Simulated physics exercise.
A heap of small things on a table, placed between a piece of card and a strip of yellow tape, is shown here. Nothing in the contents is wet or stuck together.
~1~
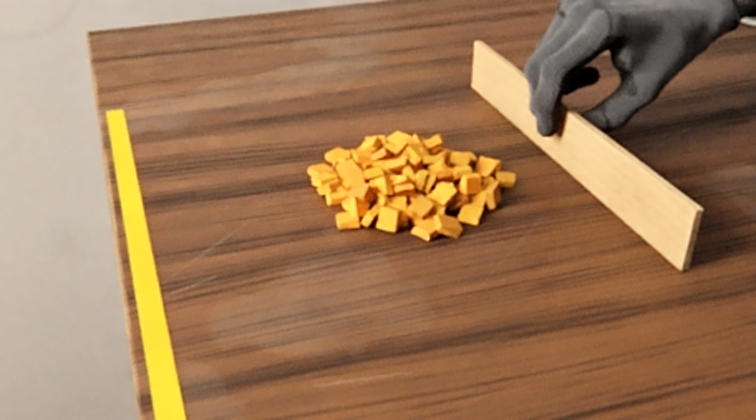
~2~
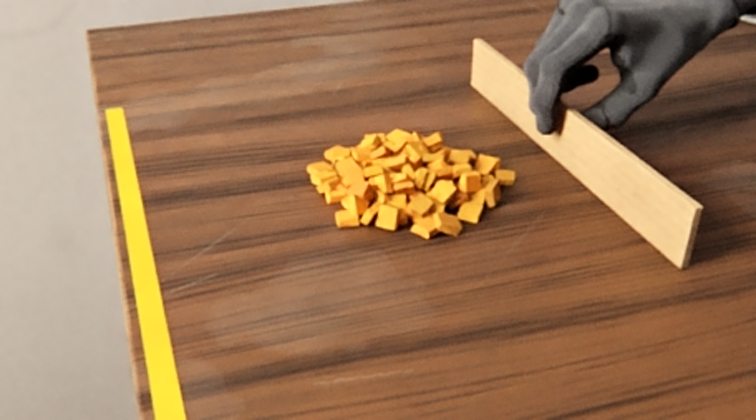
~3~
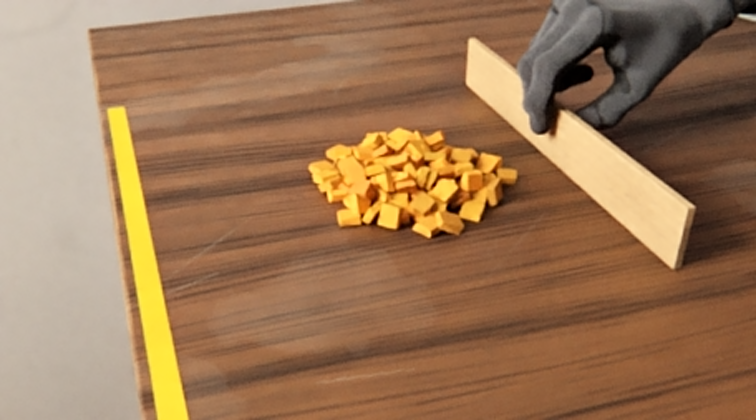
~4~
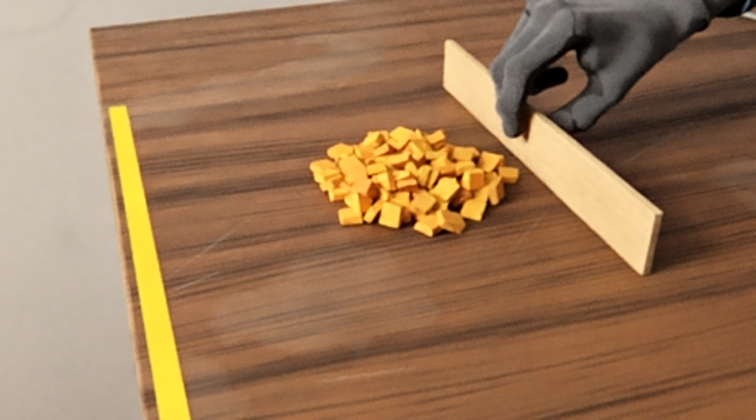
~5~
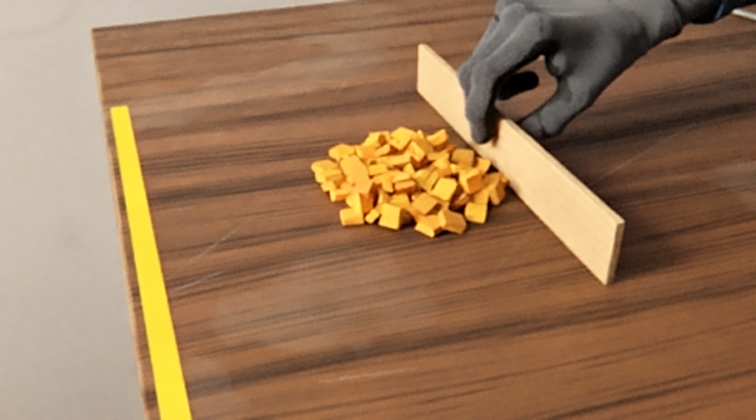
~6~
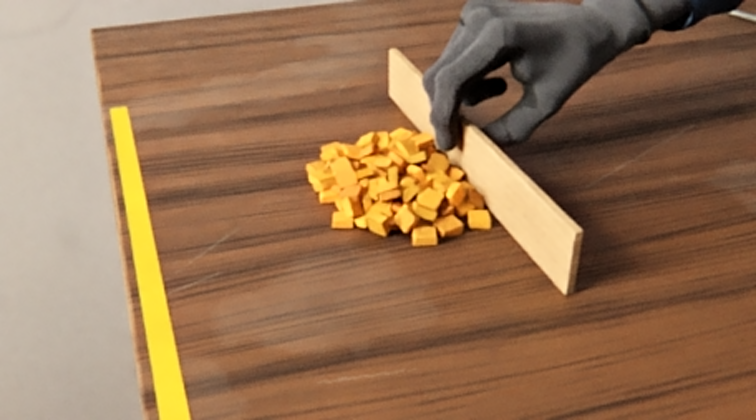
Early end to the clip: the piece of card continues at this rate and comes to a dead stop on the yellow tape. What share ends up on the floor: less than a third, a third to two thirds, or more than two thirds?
More than two thirds.
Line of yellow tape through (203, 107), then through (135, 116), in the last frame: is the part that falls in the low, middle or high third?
Try 1 - under a third; try 2 - over two thirds.
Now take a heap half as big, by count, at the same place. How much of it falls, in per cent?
100 per cent, roughly.
Soon after the last picture, piece of card still moving, near (298, 147); heap all on the table, its front near (170, 220).
A little later, piece of card stopped at the yellow tape; heap nearly all over the edge.
Later still, piece of card stopped at the yellow tape; heap all over the edge.
At rest, piece of card stopped at the yellow tape; heap all over the edge.
